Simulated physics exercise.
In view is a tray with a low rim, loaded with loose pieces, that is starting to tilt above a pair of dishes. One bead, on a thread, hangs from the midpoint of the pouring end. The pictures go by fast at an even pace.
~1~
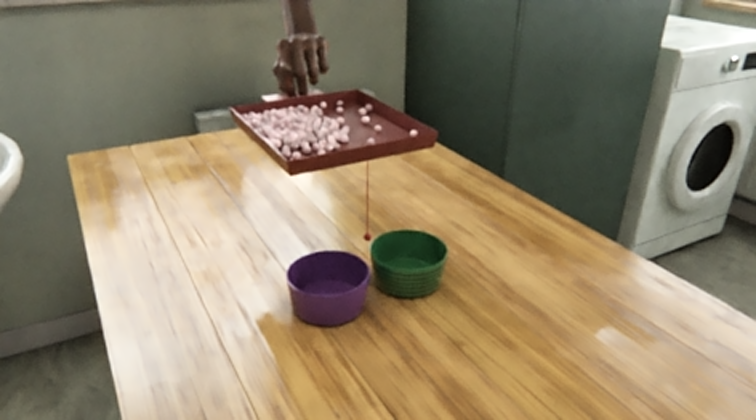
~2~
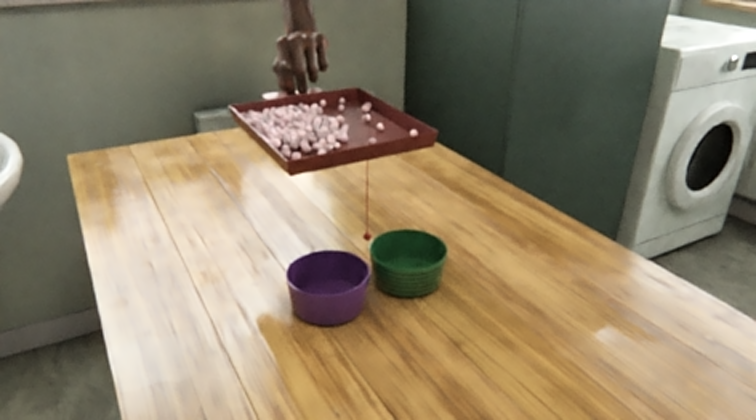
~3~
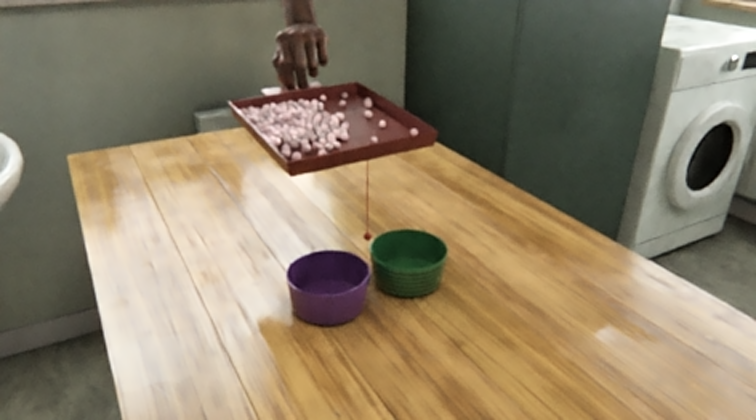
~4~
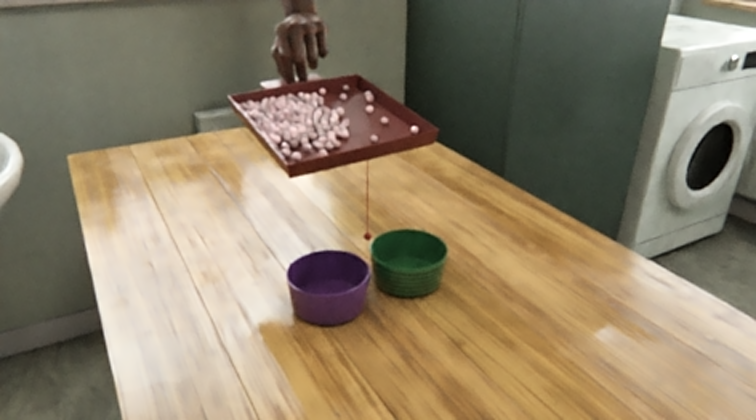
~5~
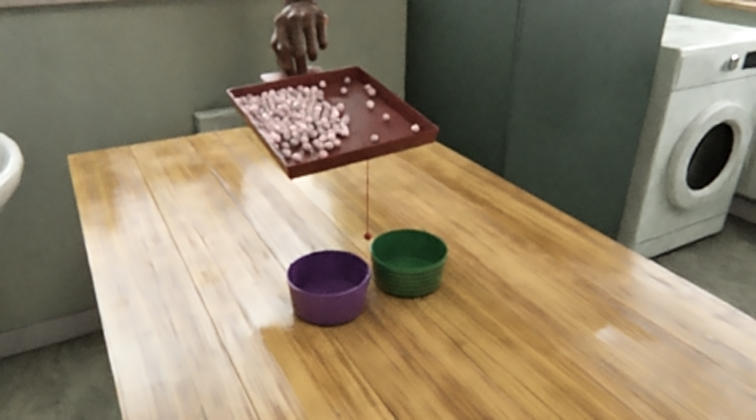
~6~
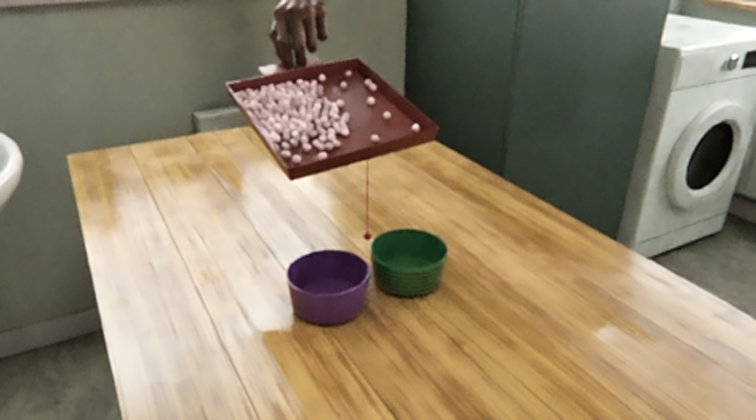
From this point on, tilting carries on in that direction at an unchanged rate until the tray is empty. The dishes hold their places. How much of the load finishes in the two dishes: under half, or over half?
Over half.
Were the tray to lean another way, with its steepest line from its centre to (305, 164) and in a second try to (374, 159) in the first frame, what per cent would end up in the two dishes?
Respectively 60 % and 50 %.
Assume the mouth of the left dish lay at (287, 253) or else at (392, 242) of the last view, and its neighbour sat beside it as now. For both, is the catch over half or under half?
In the first position shy of half, in the second shy of half.
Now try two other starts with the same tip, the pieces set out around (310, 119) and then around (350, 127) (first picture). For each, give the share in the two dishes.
First 80 %, then 70 %.
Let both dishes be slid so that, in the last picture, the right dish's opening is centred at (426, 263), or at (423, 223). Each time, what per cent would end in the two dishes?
40 %, then 0 %.
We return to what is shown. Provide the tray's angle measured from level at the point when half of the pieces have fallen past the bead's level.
Roughly 85 degrees from level.
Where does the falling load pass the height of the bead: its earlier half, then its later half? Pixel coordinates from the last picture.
I'd place the first part at (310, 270) and the rest at (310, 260).
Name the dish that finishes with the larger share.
The one in question is the left-side one.
Soon after the last picture, tray tipped steeply; nearly all on the tray; a stray few in the left dish; a stray few in the air.
A little later, tray tipped right over; about a quarter on the tray; about two thirds in the left dish; a small part outside both; a small part in the air.
Later still, tray tipped past a quarter turn; most in the left dish; a small part outside both.
At rest, tray tipped past a quarter turn; most in the left dish; none in the right dish; a small part outside both.
